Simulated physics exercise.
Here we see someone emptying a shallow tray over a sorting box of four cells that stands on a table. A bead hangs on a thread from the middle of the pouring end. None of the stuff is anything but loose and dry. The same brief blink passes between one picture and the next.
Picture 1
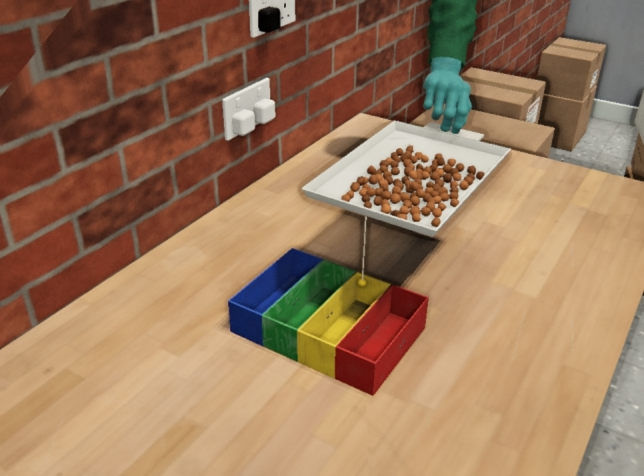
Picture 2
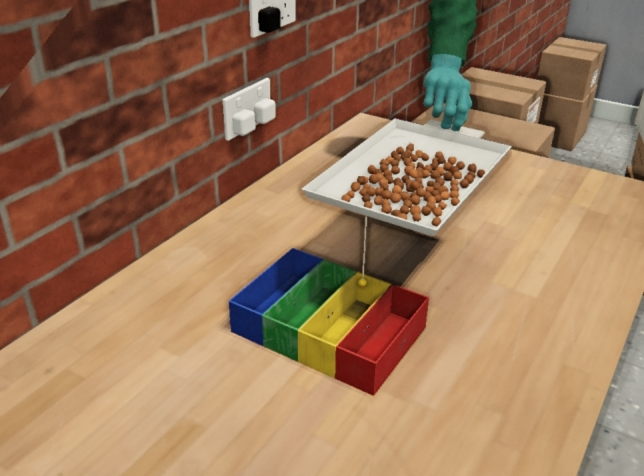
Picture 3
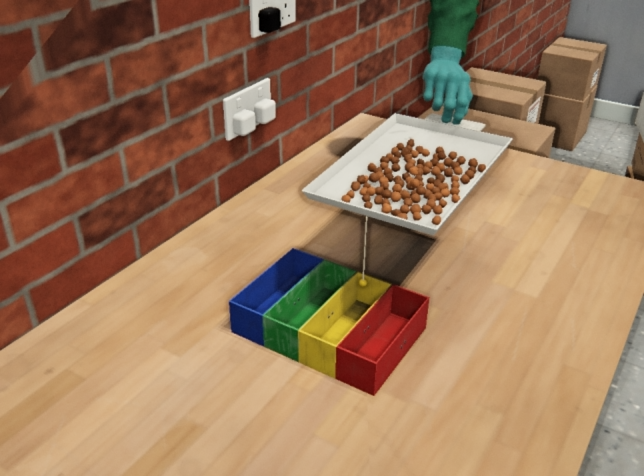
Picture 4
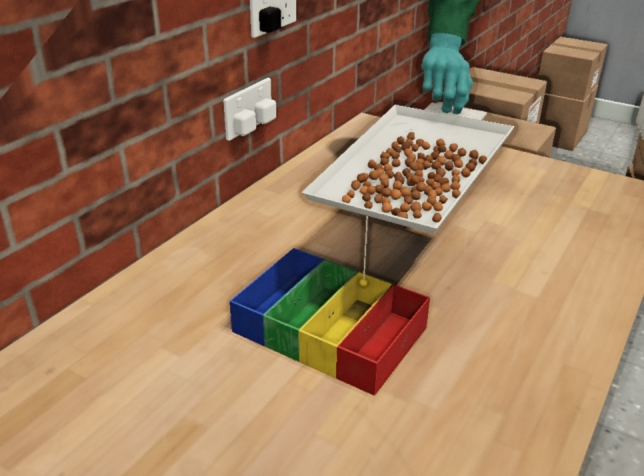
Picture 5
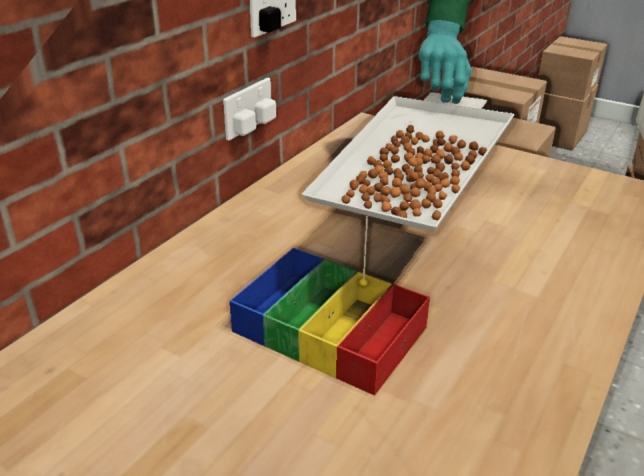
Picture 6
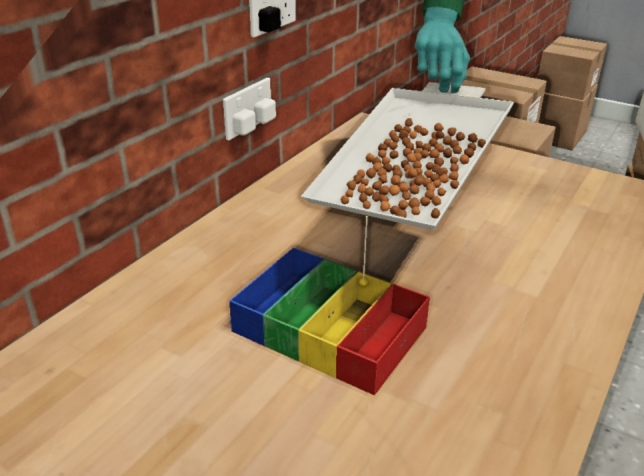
A tray of hazelnuts tilts gradually, its left corner lowest, as a gloved hand raises the far end.
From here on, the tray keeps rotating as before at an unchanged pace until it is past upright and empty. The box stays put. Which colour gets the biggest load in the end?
The green cell gets the biggest load.
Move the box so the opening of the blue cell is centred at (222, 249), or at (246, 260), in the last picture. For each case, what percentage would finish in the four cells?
You'd get about 80 per cent first and about 90 per cent second.
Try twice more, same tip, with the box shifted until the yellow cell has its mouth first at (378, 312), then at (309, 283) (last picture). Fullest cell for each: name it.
The first try: The cell in blue. The second: Yellow.
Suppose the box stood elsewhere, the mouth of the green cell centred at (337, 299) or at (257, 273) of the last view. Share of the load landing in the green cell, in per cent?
First position: Some 30 %; second position: Some 10 %.
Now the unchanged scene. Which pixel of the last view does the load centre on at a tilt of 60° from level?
The load's middle is around (361, 179).
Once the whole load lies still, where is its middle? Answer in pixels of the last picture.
Around (307, 317).
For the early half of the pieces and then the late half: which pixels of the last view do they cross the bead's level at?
Half one: (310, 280), half two: (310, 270).
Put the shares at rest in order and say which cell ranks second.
The answer would be the blue cell.
Soon, tray tipped steeply; nearly all on the tray; a stray few in the green cell.
A while on, tray tipped right over; a stray few on the tray; about a third in the green cell; about a quarter in the blue cell; about a quarter in the yellow cell; a stray few in the red cell; a small part falling or outside the box.
Towards the end, tray tipped past a quarter turn; about half in the green cell; about a third in the blue cell; about a quarter in the yellow cell; a stray few in the red cell.
Finally, tray tipped past a quarter turn; about half in the green cell; about a third in the blue cell; about a quarter in the yellow cell; a stray few in the red cell.
